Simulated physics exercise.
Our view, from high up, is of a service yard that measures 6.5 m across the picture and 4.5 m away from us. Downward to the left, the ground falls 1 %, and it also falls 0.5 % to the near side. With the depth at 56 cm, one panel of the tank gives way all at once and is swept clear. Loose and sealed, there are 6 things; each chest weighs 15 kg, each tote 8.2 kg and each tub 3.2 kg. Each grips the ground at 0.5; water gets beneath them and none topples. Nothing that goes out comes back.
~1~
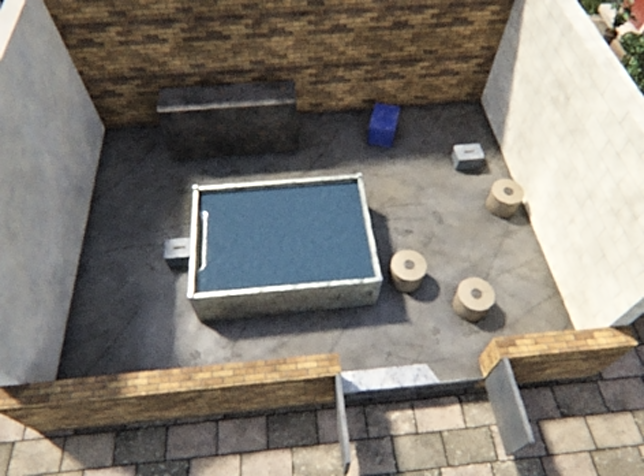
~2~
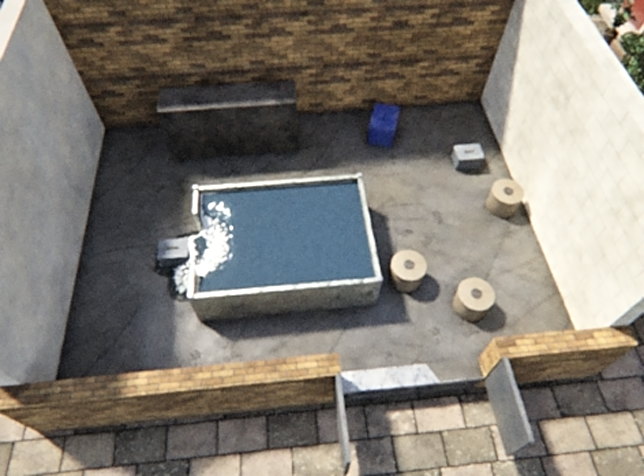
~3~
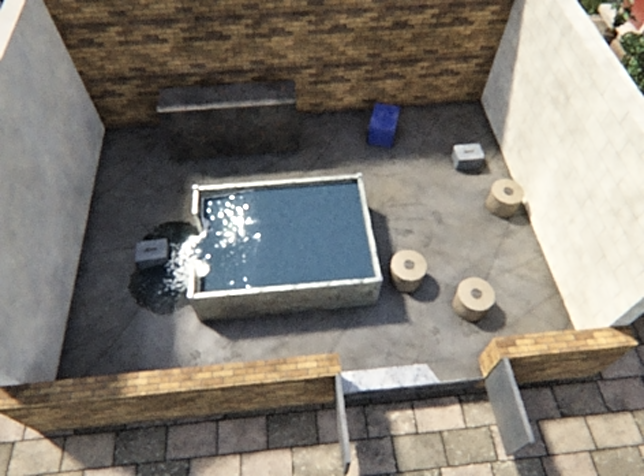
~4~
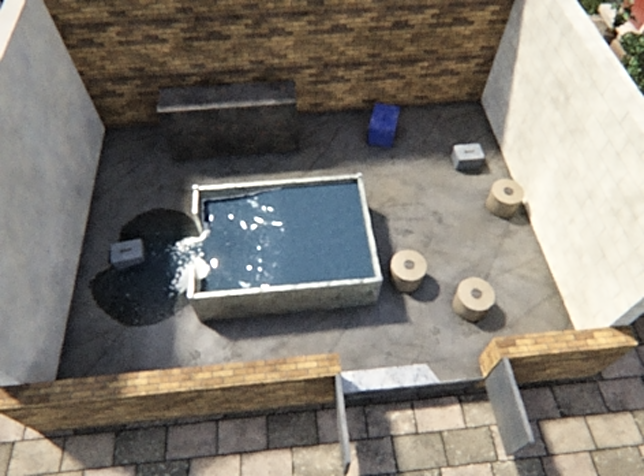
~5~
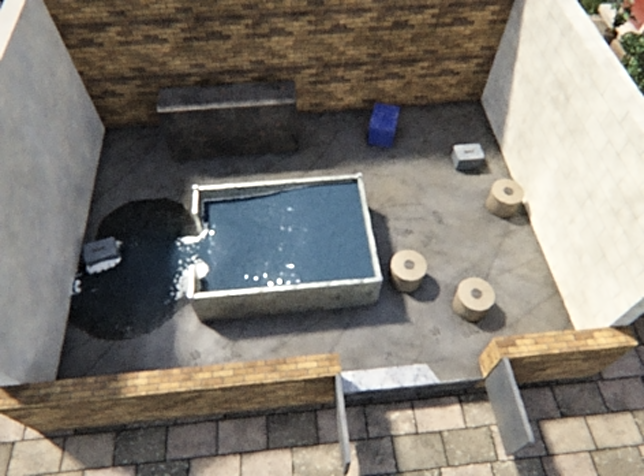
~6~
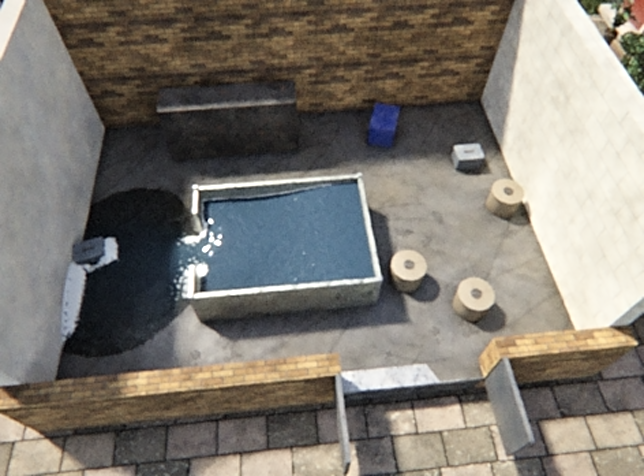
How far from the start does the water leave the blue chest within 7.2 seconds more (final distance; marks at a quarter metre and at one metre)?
Prediction - the blue chest does not really move.
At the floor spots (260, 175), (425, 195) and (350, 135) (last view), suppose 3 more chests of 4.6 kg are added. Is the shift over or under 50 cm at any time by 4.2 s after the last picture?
Within it, within it, within it.
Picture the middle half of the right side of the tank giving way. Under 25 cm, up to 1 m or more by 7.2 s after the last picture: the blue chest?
Outcome for the blue chest: It is borne far off.
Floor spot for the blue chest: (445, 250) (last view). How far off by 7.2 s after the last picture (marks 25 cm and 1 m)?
Observed: Object is barely disturbed.
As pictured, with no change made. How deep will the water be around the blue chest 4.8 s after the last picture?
Close to 3 centimetres.
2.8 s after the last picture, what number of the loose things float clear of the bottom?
Total: 1.
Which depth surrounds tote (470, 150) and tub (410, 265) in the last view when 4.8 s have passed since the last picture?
Roughly 0 and 1 cm.
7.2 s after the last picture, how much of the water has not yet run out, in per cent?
Around 94 per cent of the water is still in there.
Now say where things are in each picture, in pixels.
The first frame shows the blue chest at (385, 116) rests on the ground; water covers 3.4 m2; 0 of 6 have shifted.
The second frame shows the blue chest at (385, 116), on the bottom; 3.8 m2 under water; 1 of 6 have shifted.
The third frame shows the blue chest at (385, 116) rests on the ground; water covers 4.4 m2; 1 of 6 have shifted.
The fourth frame shows the blue chest at (385, 116), on the bottom; water covers 5.3 m2; 1 of 6 have shifted.
The fifth frame shows the blue chest at (385, 116), on the bottom; water covers 6.3 m2; 1 of 6 have shifted.
The sixth frame shows the blue chest at (385, 116) rests on the ground; water covers 7.0 m2; 1 of 6 have shifted.
Then, 0.9 s after the last picture the blue chest is near (385, 116), 0.0 m from its start, aground; 0 of 6 are out; 1 afloat.
Then, 2.8 s after the last picture the blue chest is near (385, 116), 0.0 m from its start, aground; 0 of 6 are out; 1 afloat.
Then, 4.8 s after the last picture the blue chest is near (385, 116), 0.0 m from its start, aground; 0 of 6 are out; 1 afloat.
Then, 7.2 s after the last picture the blue chest is near (386, 117), 0.0 m from its start, aground; 0 of 6 are out; 3 afloat.
